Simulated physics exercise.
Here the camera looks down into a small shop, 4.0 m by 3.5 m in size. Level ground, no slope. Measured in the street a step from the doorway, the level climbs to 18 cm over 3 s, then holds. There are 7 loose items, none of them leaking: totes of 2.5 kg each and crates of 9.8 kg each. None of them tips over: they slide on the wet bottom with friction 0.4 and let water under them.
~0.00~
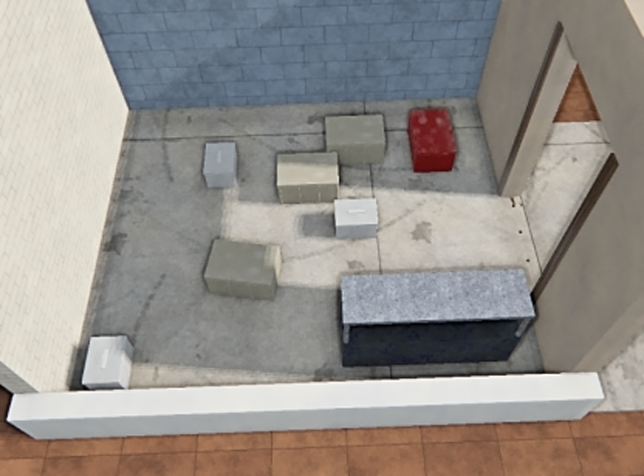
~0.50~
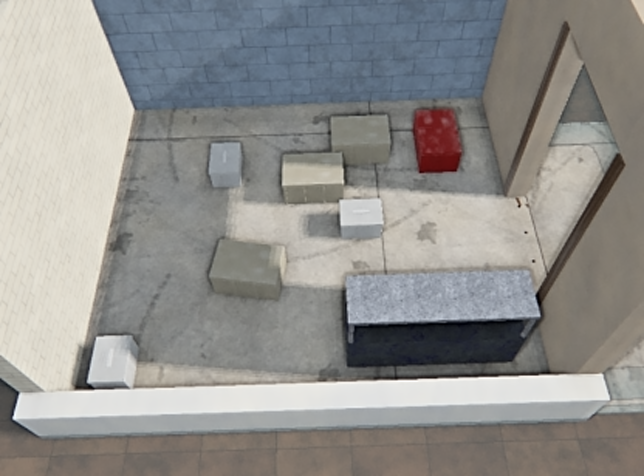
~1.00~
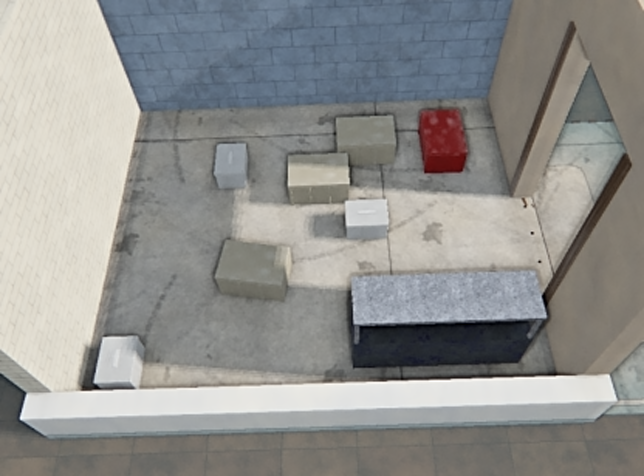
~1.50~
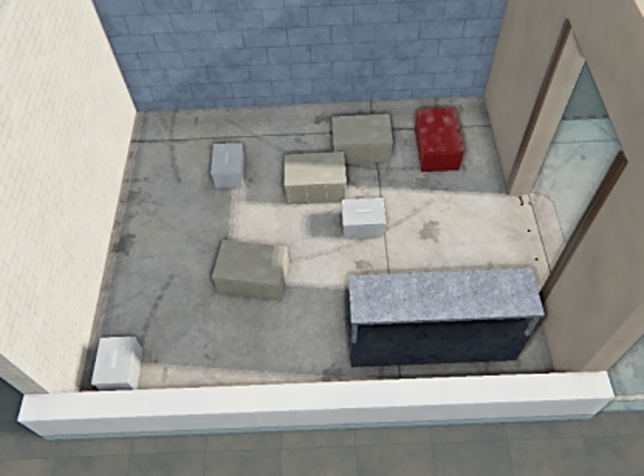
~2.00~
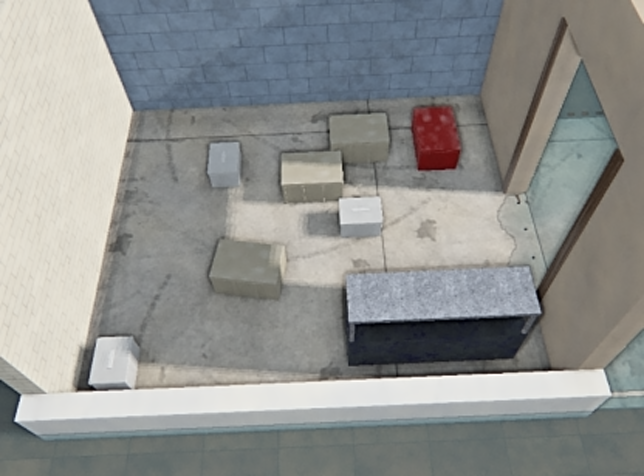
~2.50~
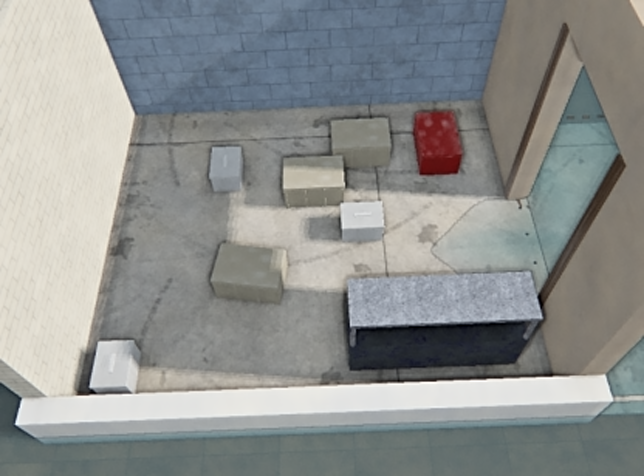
A large dark counter with a speckled grey top stands at the lower right of a small shop, seen from high above. Across the grey concrete floor sit a red crate near the blue block wall and several pale grey and drab boxes. The view sways slightly while greenish water spreads over the ground outside, then creeps through the right-hand doorway onto the floor; the boxes stay put.
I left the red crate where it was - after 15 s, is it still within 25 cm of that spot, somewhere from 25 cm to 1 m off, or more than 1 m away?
It is more than 1 m away.
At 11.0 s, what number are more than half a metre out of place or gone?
I make it 6 by then.
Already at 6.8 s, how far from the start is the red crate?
It has shifted about 0 cm.
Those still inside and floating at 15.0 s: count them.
Just then, the number is 7.
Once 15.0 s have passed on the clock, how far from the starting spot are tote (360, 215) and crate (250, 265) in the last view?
They've ended up 200 cm and 50 cm away, in that order.
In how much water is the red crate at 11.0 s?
About 5 cm.
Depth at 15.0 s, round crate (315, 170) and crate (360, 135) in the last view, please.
Close to 10 and 11 centimetres.
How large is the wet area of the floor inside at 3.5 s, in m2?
3.0 m2.
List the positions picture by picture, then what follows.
In the first picture, the red crate at (433, 130) rests on the ground; 0.0 m2 under water; 0 of 7 have shifted.
In the second picture, the red crate at (438, 130) rests on the ground; water covers 0.0 m2; 0 of 7 have shifted.
In the third picture, the red crate at (444, 131) rests on the ground; water covers 0.0 m2; 0 of 7 have shifted.
In the fourth picture, the red crate at (440, 129) rests on the ground; water covers 0.0 m2; 0 of 7 have shifted.
In the fifth picture, the red crate at (437, 128), on the bottom; water covers 0.1 m2; 0 of 7 have shifted.
In the sixth picture, the red crate at (438, 133), on the bottom; water covers 0.7 m2; 0 of 7 have shifted.
After 3.5 s the red crate is near (438, 133), 0.0 m from its start, aground; 0 afloat.
After 6.8 s the red crate is near (438, 133), 0.0 m from its start, aground; 5 afloat.
After 11.0 s the red crate is near (459, 132), 0.2 m from its start, afloat; 7 afloat.
After 15.0 s the red crate is near (294, 201), 1.7 m from its start, afloat; 7 afloat.
